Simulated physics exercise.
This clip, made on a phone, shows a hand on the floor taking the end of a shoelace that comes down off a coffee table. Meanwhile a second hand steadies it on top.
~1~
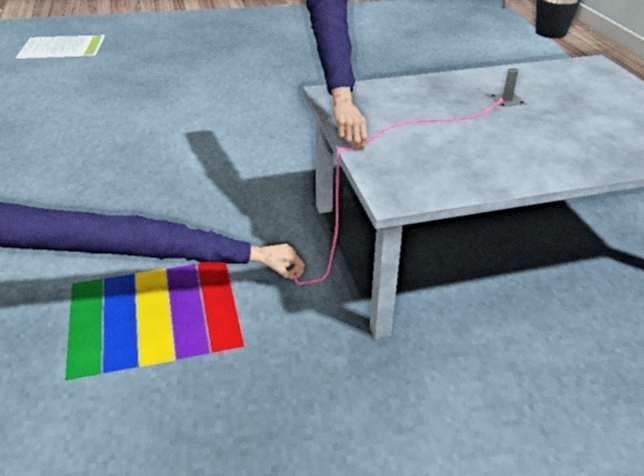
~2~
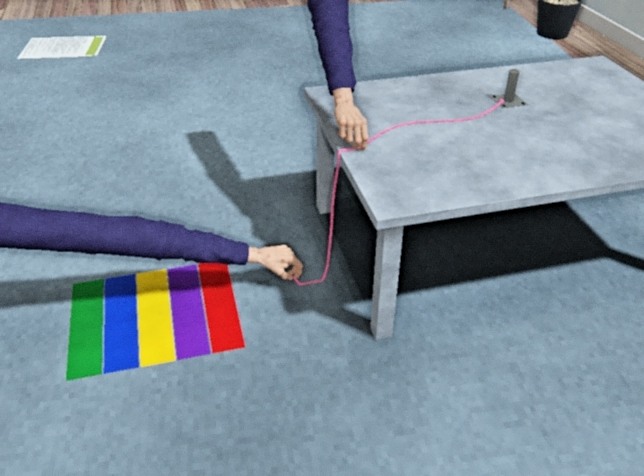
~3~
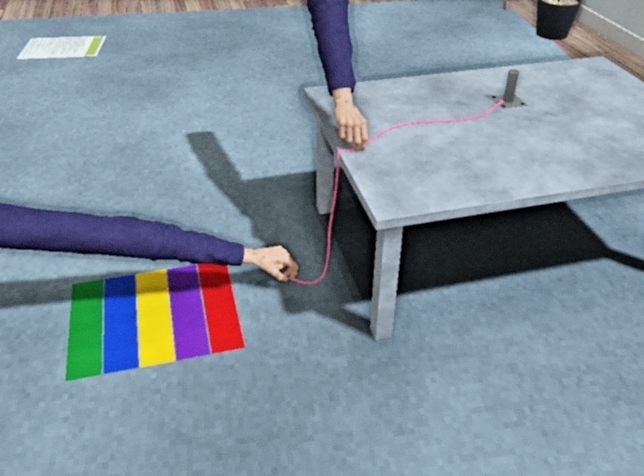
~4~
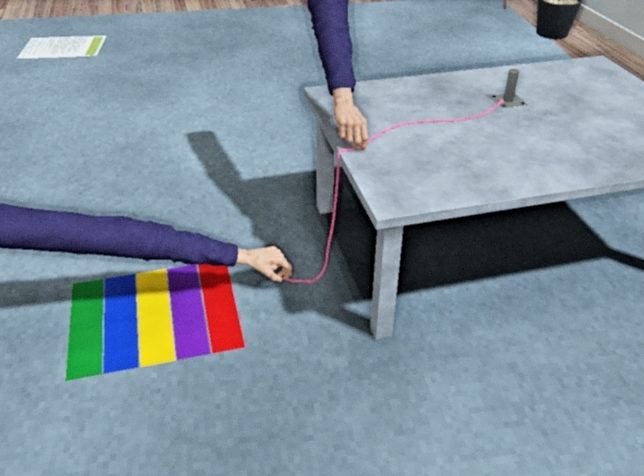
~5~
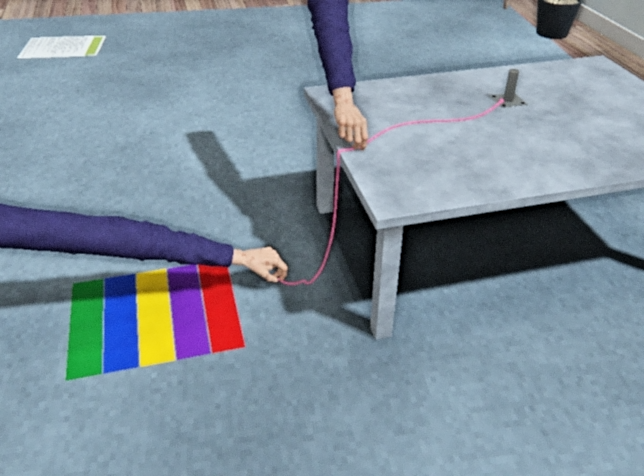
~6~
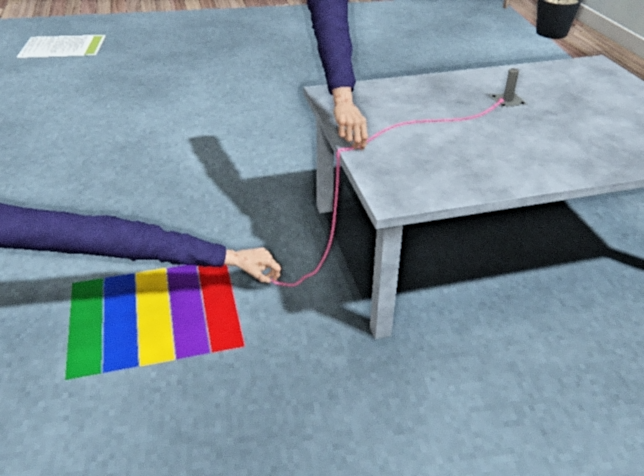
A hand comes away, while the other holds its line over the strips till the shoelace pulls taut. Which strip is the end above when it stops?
The purple one.
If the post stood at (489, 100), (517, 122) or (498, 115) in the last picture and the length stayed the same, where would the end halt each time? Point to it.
It works out at around (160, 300), (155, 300) and (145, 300) for the three tries.
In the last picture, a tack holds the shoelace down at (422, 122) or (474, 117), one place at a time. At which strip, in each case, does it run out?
Observed strip, first: Purple; second: Purple.
Early on, end near (247, 283); short of the strips.
Midway, end near (206, 290); over red.
At the end of the slack, end near (182, 294); over purple. The purple one.
